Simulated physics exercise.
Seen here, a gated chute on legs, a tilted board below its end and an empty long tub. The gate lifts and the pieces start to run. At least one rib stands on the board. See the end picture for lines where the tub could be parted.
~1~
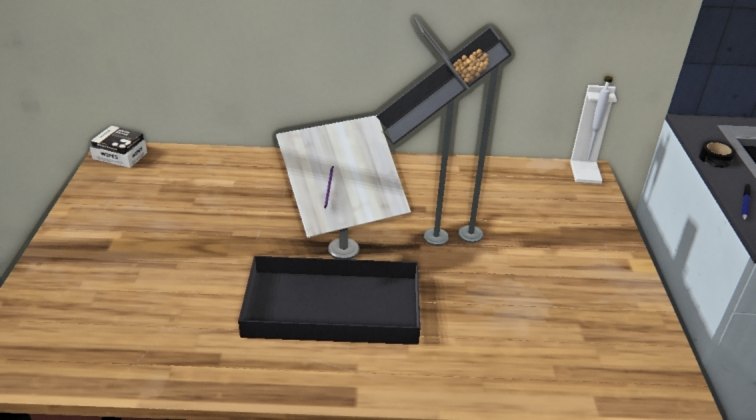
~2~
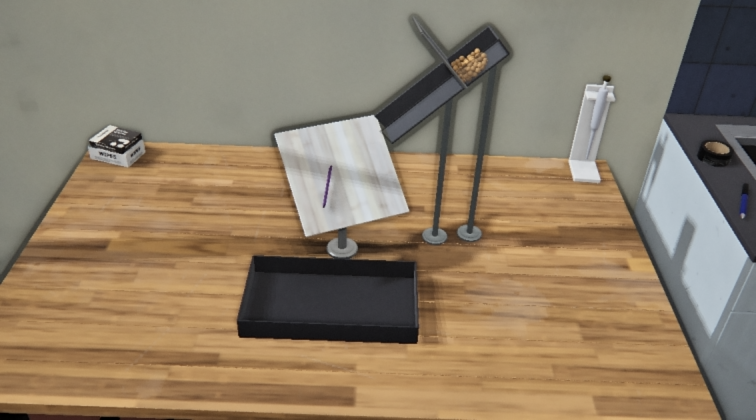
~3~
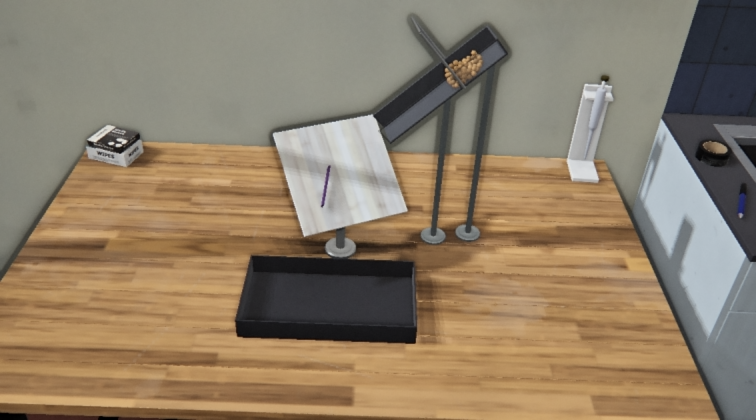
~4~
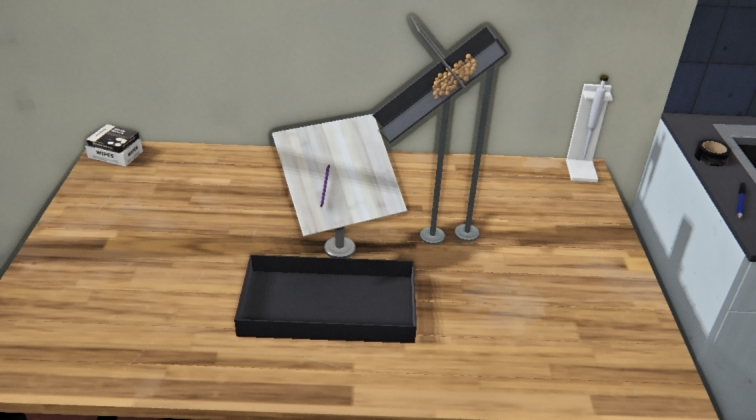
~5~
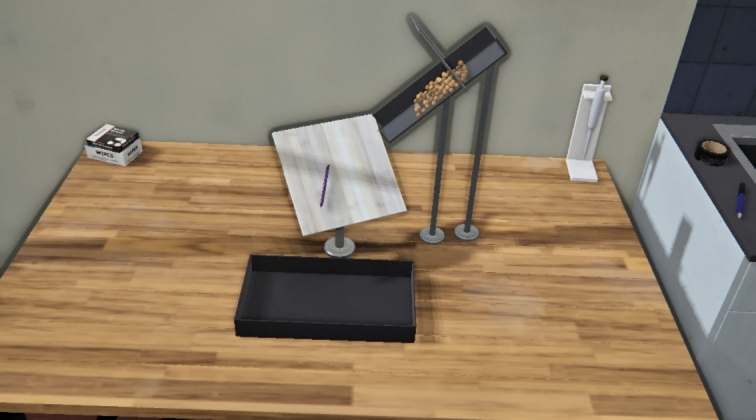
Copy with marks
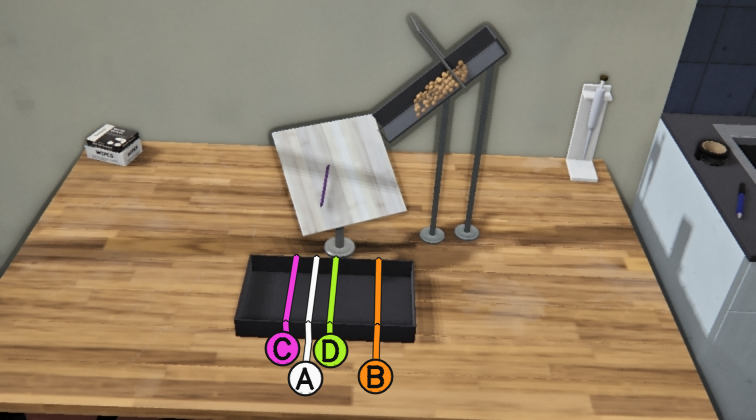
Round wooden beads slide down a dark sloping chute above a tilted board and an empty black tub.
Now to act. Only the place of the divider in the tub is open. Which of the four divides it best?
Go for D.
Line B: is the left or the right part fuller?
Left.
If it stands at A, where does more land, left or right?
More lands on the right.
On the marked copy, line A crosses the front rim at (308, 322); line B crosses the front rim at (377, 325); line C crosses the front rim at (285, 321); line D crosses the front rim at (329, 323).
If A is chosen, of what is caught, a small part on the left of the divider, nearly all on the right.
If B is chosen, of what is caught, most on the left of the divider, a small part on the right.
If C is chosen, of what is caught, a stray few on the left of the divider, nearly all on the right.
If D is chosen, of what is caught, about a third on the left of the divider, about two thirds on the right.
